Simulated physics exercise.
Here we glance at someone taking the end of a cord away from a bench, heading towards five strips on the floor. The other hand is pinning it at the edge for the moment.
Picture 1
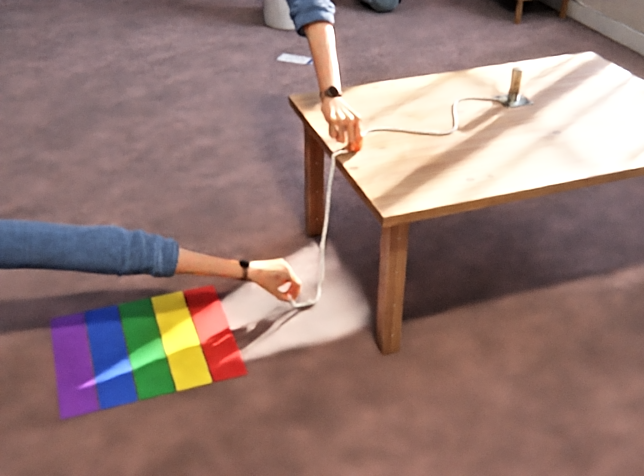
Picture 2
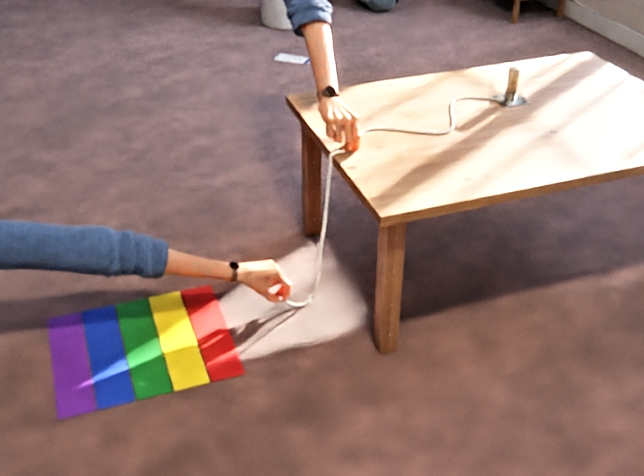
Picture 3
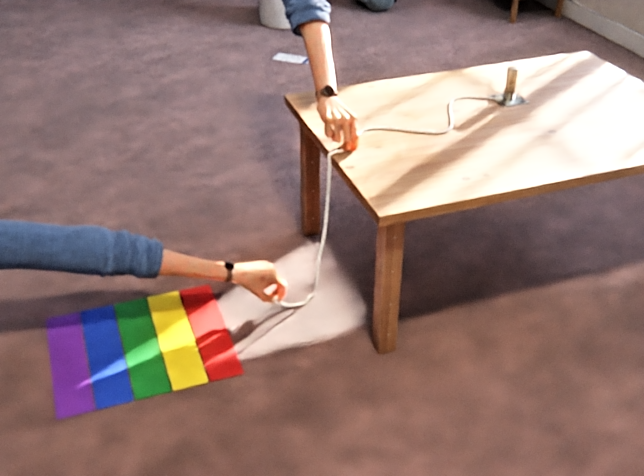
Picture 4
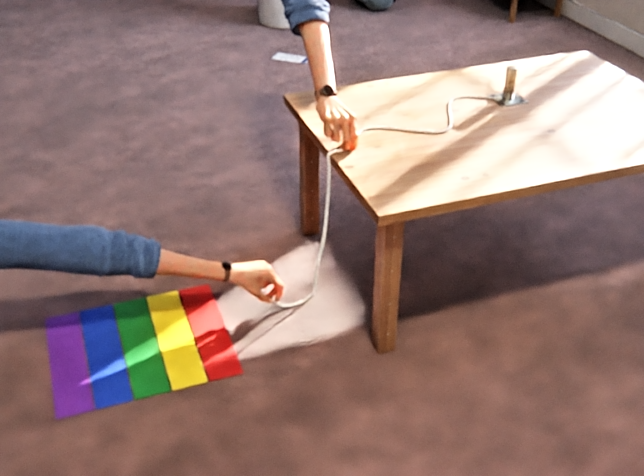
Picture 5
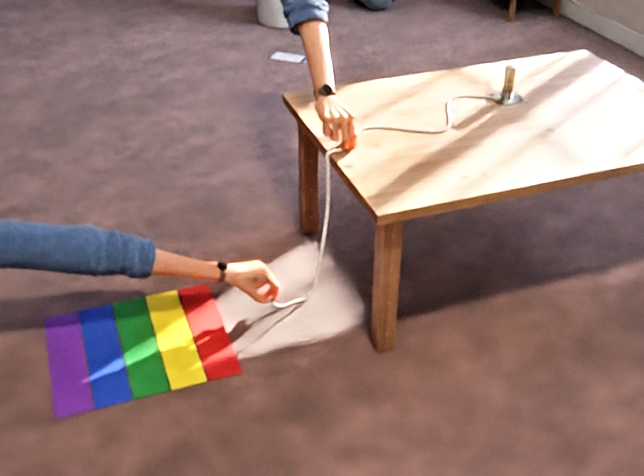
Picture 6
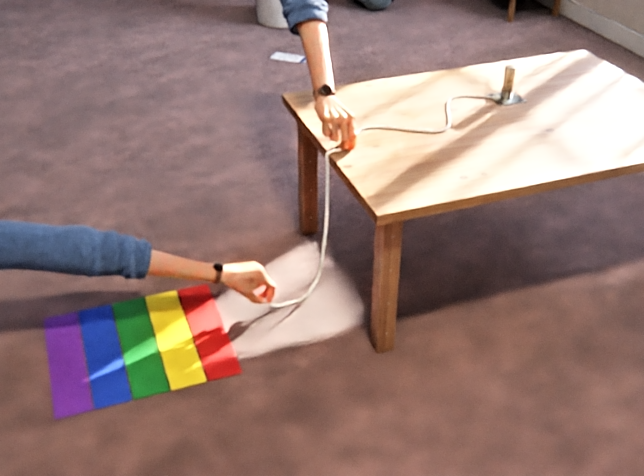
A hand draws the cord's end slightly left while another pins it at the table edge.
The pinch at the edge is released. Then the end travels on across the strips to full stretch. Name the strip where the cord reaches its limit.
Blue.
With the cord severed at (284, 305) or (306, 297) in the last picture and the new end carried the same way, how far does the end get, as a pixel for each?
Case by case: (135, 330), then (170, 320).
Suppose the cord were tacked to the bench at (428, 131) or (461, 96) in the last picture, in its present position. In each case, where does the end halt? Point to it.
Roughly (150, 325) and (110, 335).
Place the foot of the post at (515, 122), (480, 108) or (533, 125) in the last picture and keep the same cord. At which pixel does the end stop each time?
In order, it comes out close to (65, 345), (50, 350) and (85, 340).
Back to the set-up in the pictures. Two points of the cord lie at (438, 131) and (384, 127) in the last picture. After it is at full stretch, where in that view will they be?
In that view they sit near (392, 128) and near (347, 141).
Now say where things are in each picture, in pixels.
End (291, 297); red (224, 360); yellow (189, 368); green (153, 377); blue (115, 386); purple (77, 395), in the first frame.
End (281, 299); cord through (470, 98) (453, 126) (387, 129) (341, 152) (326, 217) (317, 282), in the second frame.
End (276, 299), in the third frame.
End (274, 299); cord through (468, 97) (451, 125) (385, 128) (338, 151) (326, 216) (316, 281), in the fourth frame.
End (269, 299), in the fifth frame.
End (265, 300); cord through (466, 96) (449, 124) (384, 127) (337, 150) (327, 215) (316, 281), in the sixth frame.
Soon after, end near (157, 325); over yellow.
After that, end near (123, 332); over green.
At the stop, end near (101, 337); over blue. The end stops over the blue strip.
